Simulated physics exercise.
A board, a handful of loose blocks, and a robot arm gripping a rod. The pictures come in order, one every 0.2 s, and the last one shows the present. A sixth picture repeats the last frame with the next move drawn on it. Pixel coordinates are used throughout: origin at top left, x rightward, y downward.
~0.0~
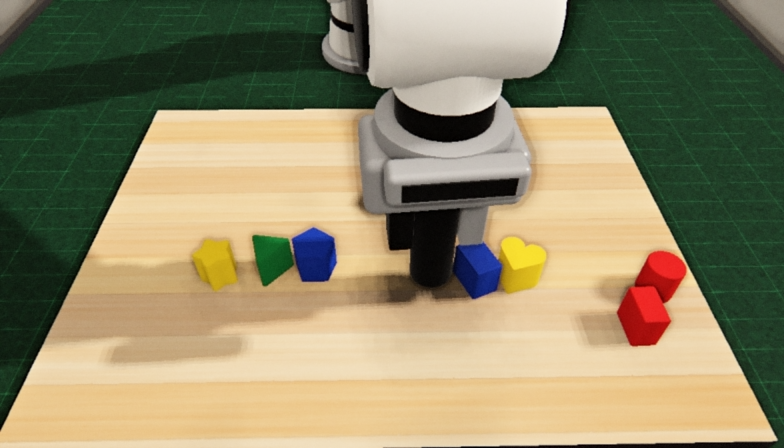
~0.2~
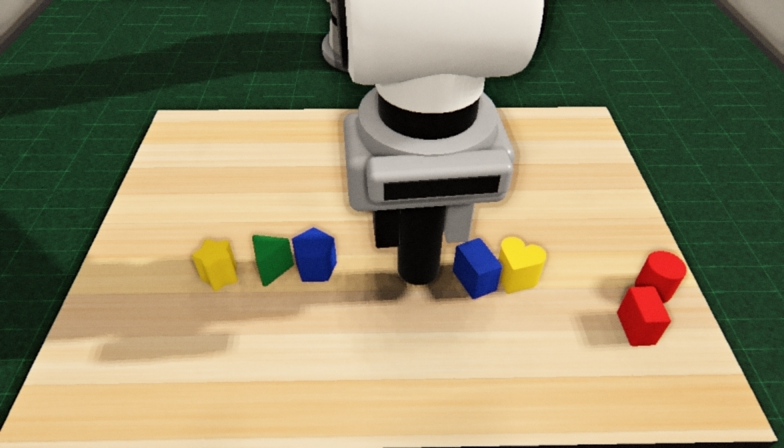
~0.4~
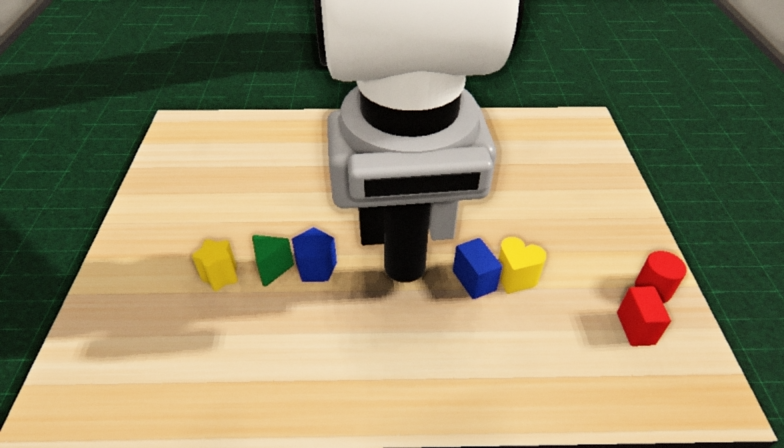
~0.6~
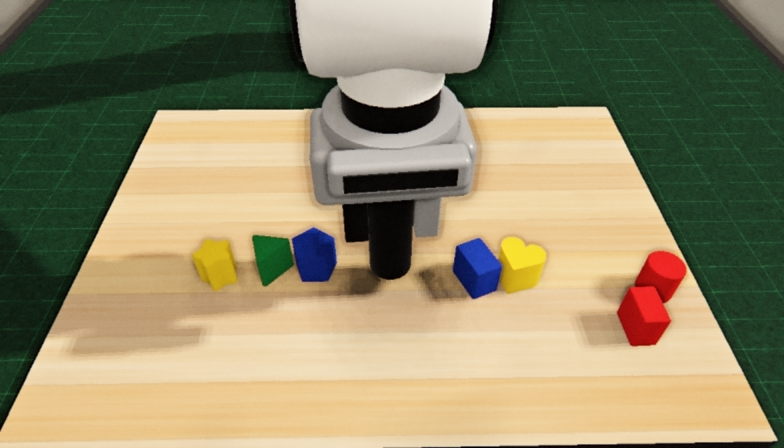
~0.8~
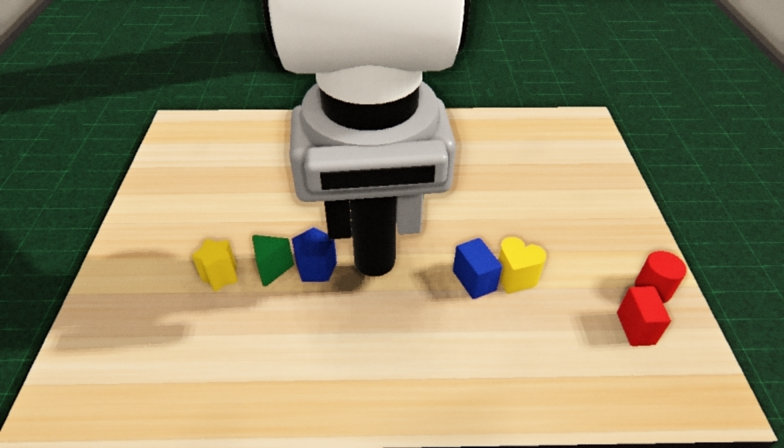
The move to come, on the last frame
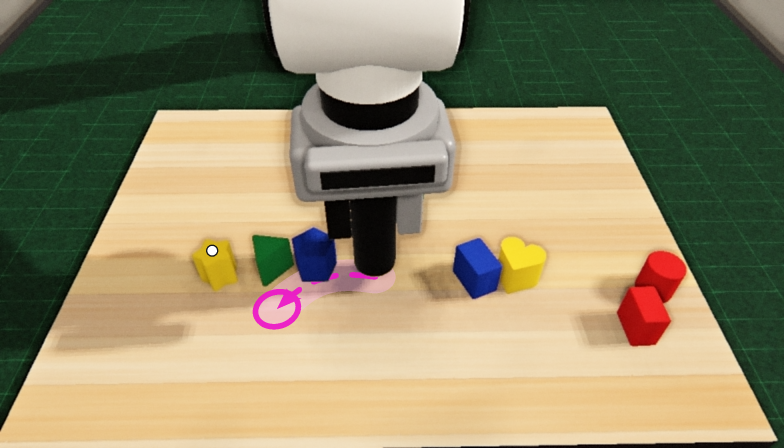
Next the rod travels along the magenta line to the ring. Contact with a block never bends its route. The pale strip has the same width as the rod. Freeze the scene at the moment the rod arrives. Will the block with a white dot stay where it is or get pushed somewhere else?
Put simply, it stays right there.
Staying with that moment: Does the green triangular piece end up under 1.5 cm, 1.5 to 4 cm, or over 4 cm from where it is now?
It's set to move 1.5-4 cm.
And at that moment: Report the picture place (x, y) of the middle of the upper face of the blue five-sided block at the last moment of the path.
Just about (279, 237).
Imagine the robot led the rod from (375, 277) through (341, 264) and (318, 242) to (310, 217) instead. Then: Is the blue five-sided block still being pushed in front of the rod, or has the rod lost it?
It will get left beside or behind the rod.
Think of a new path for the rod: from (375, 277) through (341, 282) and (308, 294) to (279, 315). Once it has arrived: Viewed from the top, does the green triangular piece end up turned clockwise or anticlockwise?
The block spins anticlockwise.
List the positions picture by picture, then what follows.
Rod tip at (430, 273); block tops, yellow star-shaped block at (212, 251); green triangular piece at (266, 244); blue five-sided block at (312, 242), in the first picture.
Rod at (418, 271); blocks unchanged, in the second picture.
Rod at (405, 268); blocks unchanged, in the third picture.
Rod at (390, 265); blocks unchanged, in the fourth picture.
Rod at (375, 263); yellow star-shaped block at (212, 251); green triangular piece at (266, 244); blue five-sided block at (312, 242), in the fifth picture.
Path on the board, from (375, 277) by way of (340, 275) and (305, 286) to (277, 309); the dot is on the yellow star-shaped block.
On the path given first. One third of the way, rod at (337, 261); green triangular piece at (261, 244), turned 20° anticlockwise; blue five-sided block at (300, 240), turned 10° clockwise.
Two thirds of the way, rod at (302, 272); green triangular piece at (247, 240), turned 35° anticlockwise; blue five-sided block at (280, 237), turned 30° clockwise.
At the end, rod at (273, 295); yellow star-shaped block in place; green triangular piece at (246, 240), turned 30° anticlockwise; blue five-sided block at (279, 237), turned 30° clockwise.
